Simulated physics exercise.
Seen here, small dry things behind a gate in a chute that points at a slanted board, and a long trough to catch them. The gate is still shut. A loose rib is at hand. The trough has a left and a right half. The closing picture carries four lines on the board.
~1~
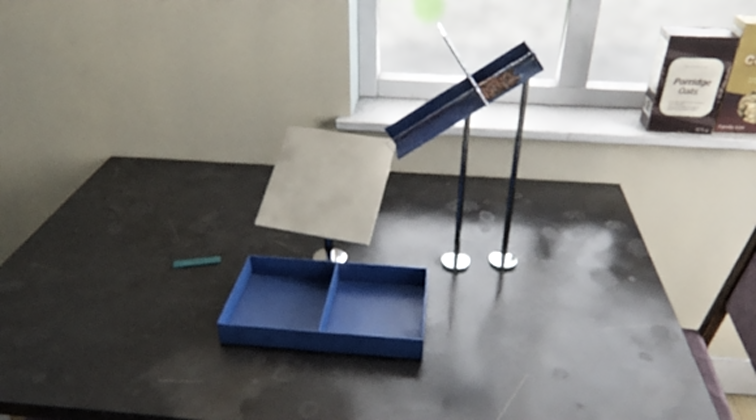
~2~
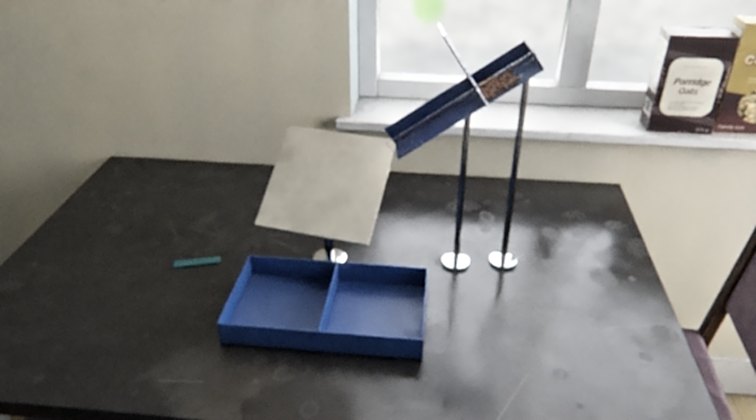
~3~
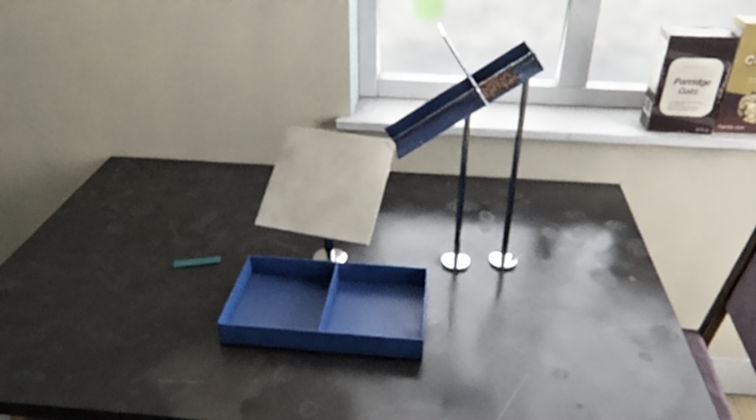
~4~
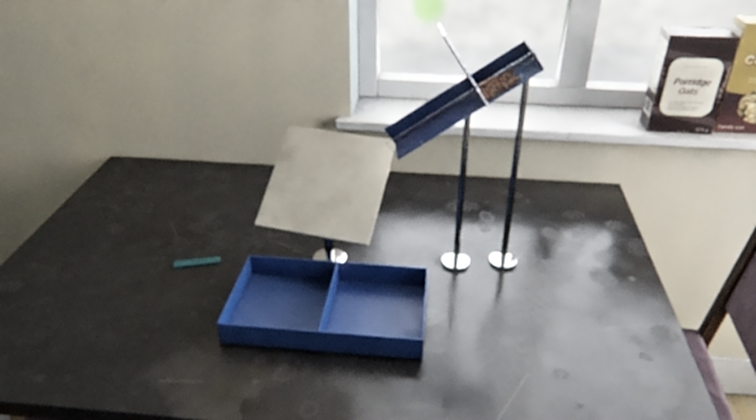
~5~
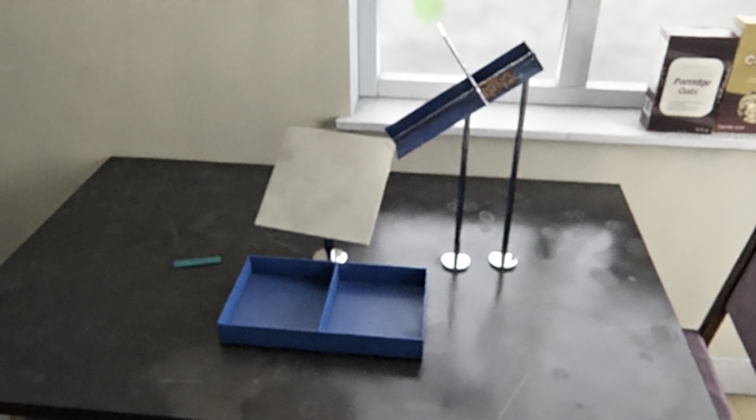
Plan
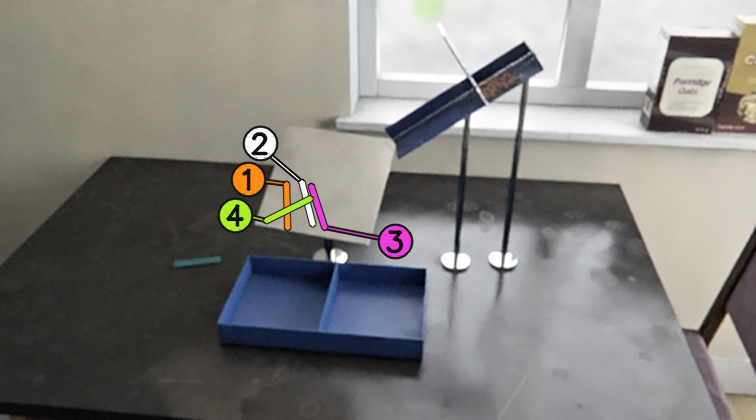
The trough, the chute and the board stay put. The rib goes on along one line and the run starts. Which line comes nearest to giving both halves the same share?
3.
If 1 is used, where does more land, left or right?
Left.
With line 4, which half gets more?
Left.
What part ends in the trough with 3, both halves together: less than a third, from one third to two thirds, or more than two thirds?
More than two thirds.
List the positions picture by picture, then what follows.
The first picture shows load behind the gate at (491, 85), cereal balls; lip of the chute at (397, 152), sloping gently.
The second picture shows middle of the board at (326, 182), tilted fairly steeply; middle of its low edge at (310, 234); of its high edge at (342, 133).
The third picture shows front corners of the trough at (218, 323) and (423, 339); front end of its middle wall at (319, 331).
The fourth picture shows middle of the load at (491, 85); lip at (397, 152).
The fifth picture shows middle of the load at (491, 85); lip at (397, 152).
On the marked copy, line 1 from (286, 184) to (287, 227); line 2 from (302, 182) to (312, 224); line 3 from (311, 186) to (324, 227); line 4 from (310, 198) to (266, 220).
If 1 is chosen, of what is caught, nearly all in the left half, a stray few in the right.
If 2 is chosen, of what is caught, most in the left half, a small part in the right.
If 3 is chosen, of what is caught, about a third in the left half, about two thirds in the right.
If 4 is chosen, of what is caught, nearly all in the left half, a stray few in the right.
